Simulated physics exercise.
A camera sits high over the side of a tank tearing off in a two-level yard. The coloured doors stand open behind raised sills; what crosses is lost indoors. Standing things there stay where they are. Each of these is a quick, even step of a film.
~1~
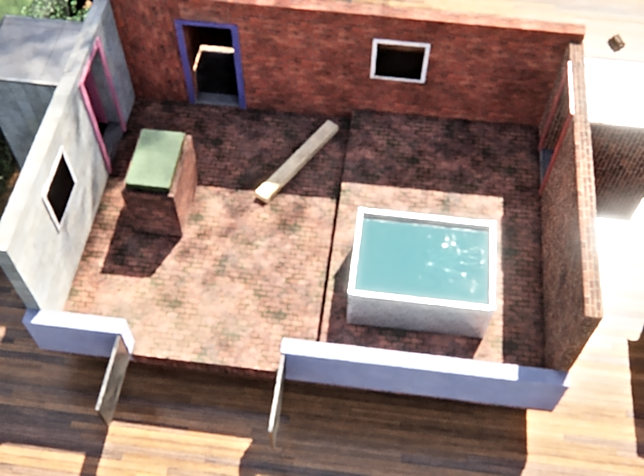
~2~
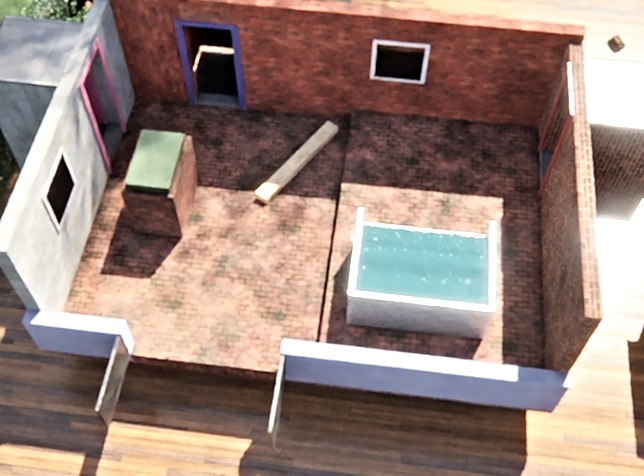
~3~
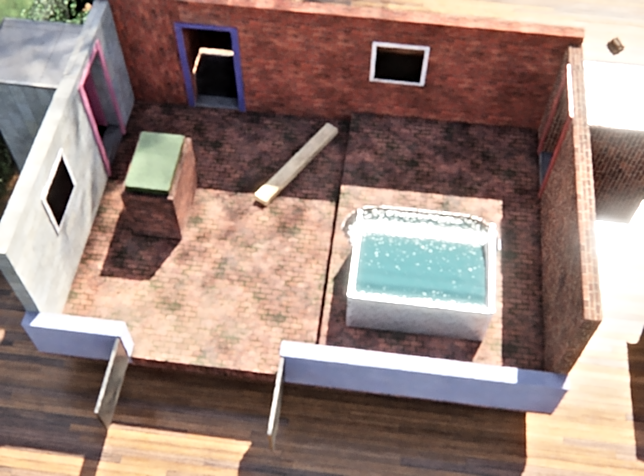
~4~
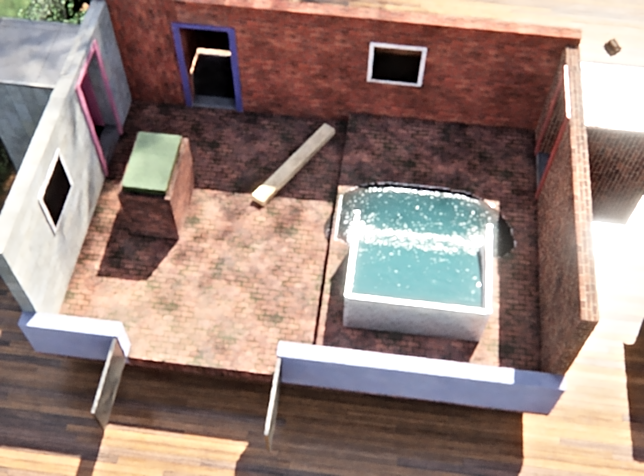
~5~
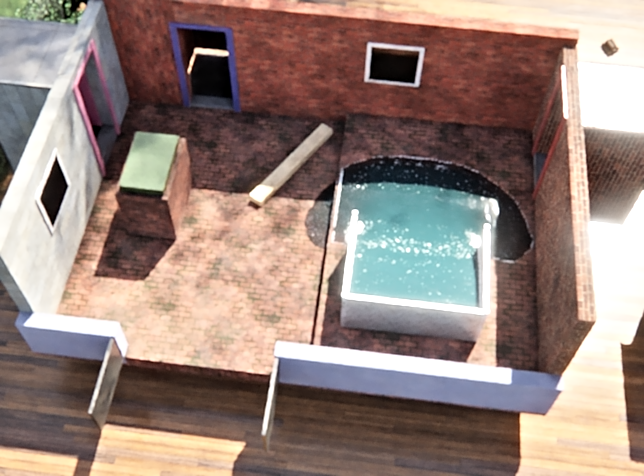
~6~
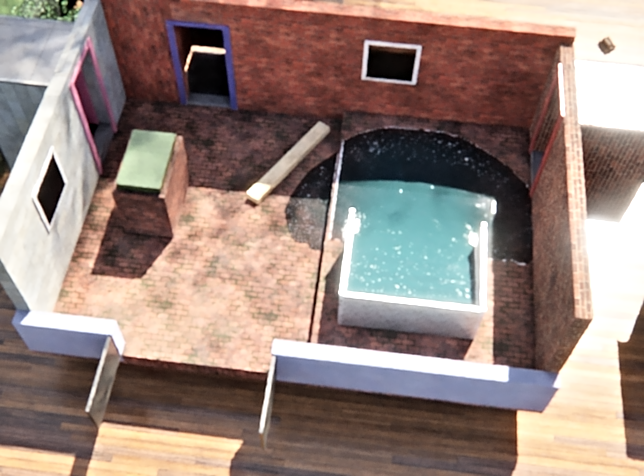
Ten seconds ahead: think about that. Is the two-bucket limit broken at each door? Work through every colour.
In order: Red door: Overshoots; pink door: Does not overshoot; blue door: Does not overshoot.
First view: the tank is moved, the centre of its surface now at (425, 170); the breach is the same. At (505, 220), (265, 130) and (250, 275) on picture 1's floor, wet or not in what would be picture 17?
First one gets inundated, next one gets inundated, last one stays unwetted.
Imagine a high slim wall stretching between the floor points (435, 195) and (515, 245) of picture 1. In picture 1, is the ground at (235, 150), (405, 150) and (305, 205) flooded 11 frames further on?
Taking them in order, I'd say soaked, soaked and soaked.
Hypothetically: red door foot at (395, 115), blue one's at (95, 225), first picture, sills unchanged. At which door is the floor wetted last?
Answer: The blue one.
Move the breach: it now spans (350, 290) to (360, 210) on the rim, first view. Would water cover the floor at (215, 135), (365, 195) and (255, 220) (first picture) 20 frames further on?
First soaked through, second kept bare, third soaked through.
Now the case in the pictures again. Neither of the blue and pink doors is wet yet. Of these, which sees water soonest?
It is the blue door.
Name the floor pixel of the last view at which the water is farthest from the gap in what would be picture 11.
Close to (286, 116).
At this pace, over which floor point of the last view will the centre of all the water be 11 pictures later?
Centre of the water: Near (407, 181).
A moment on, water covers 35 % of the floor; the red door wet at the sill, nothing in, the pink door not reached, the blue door not reached.
Next, water covers 40 % of the floor; the red door under two buckets in, the pink door not reached, the blue door wet at the sill, nothing in.
Then, water covers 60 % of the floor; the red door over two buckets in, the pink door wet at the sill, nothing in, the blue door wet at the sill, nothing in.
Later, water covers 95 % of the floor; the red door over two buckets in, the pink door wet at the sill, nothing in, the blue door wet at the sill, nothing in.
In the end, water covers 95 % of the floor; the red door over two buckets in, the pink door wet at the sill, nothing in, the blue door wet at the sill, nothing in.
